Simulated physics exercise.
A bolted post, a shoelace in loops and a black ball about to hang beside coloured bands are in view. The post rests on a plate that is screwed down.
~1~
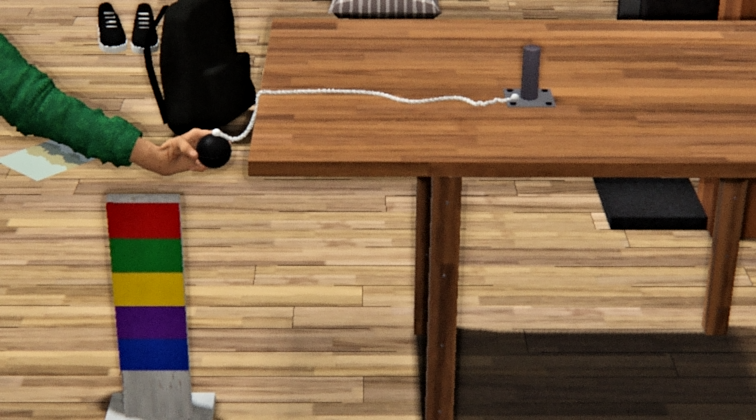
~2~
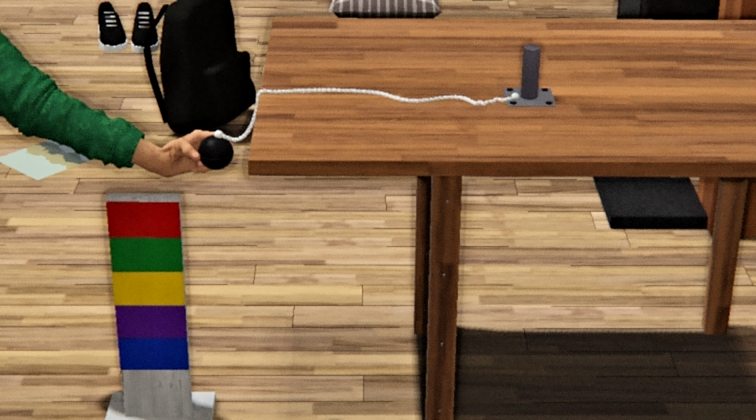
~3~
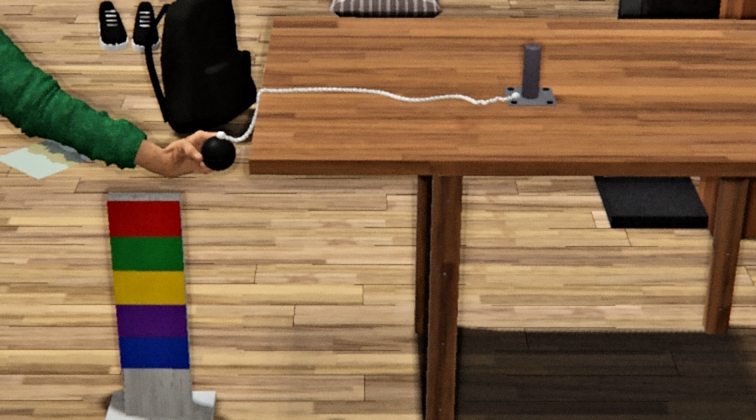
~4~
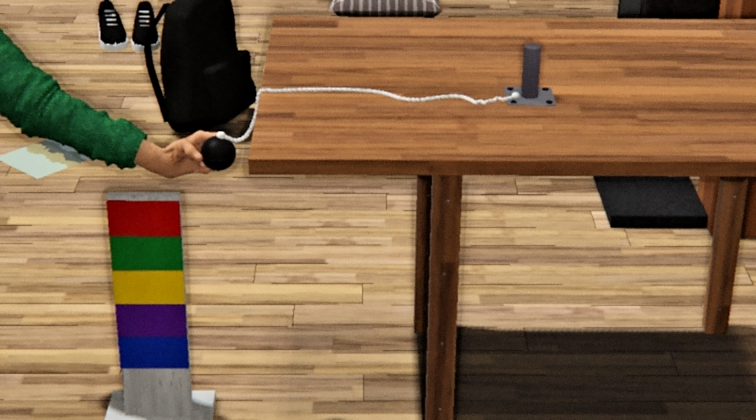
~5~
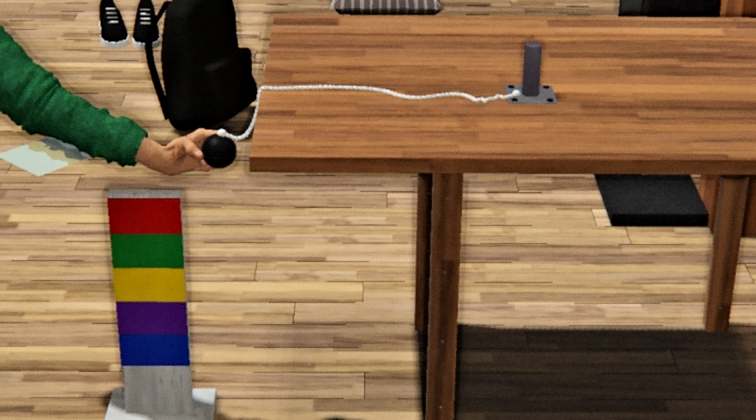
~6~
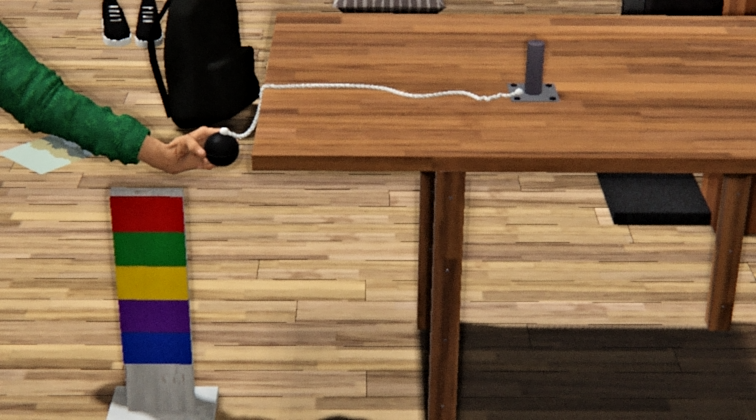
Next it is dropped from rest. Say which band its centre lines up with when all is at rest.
It lines up with red.
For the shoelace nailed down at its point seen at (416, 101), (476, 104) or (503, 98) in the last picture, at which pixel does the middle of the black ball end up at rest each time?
They end up at (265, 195), (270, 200) and (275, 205).
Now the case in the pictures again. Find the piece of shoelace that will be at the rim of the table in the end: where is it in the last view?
At (293, 87), roughly.
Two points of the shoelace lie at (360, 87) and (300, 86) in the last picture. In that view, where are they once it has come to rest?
First near (327, 91), second near (266, 92).
A little later, ball near (298, 203); level with red.
Next, ball near (283, 210); level with red.
When it is over, ball near (274, 211); level with red. Its middle rests at the red band.
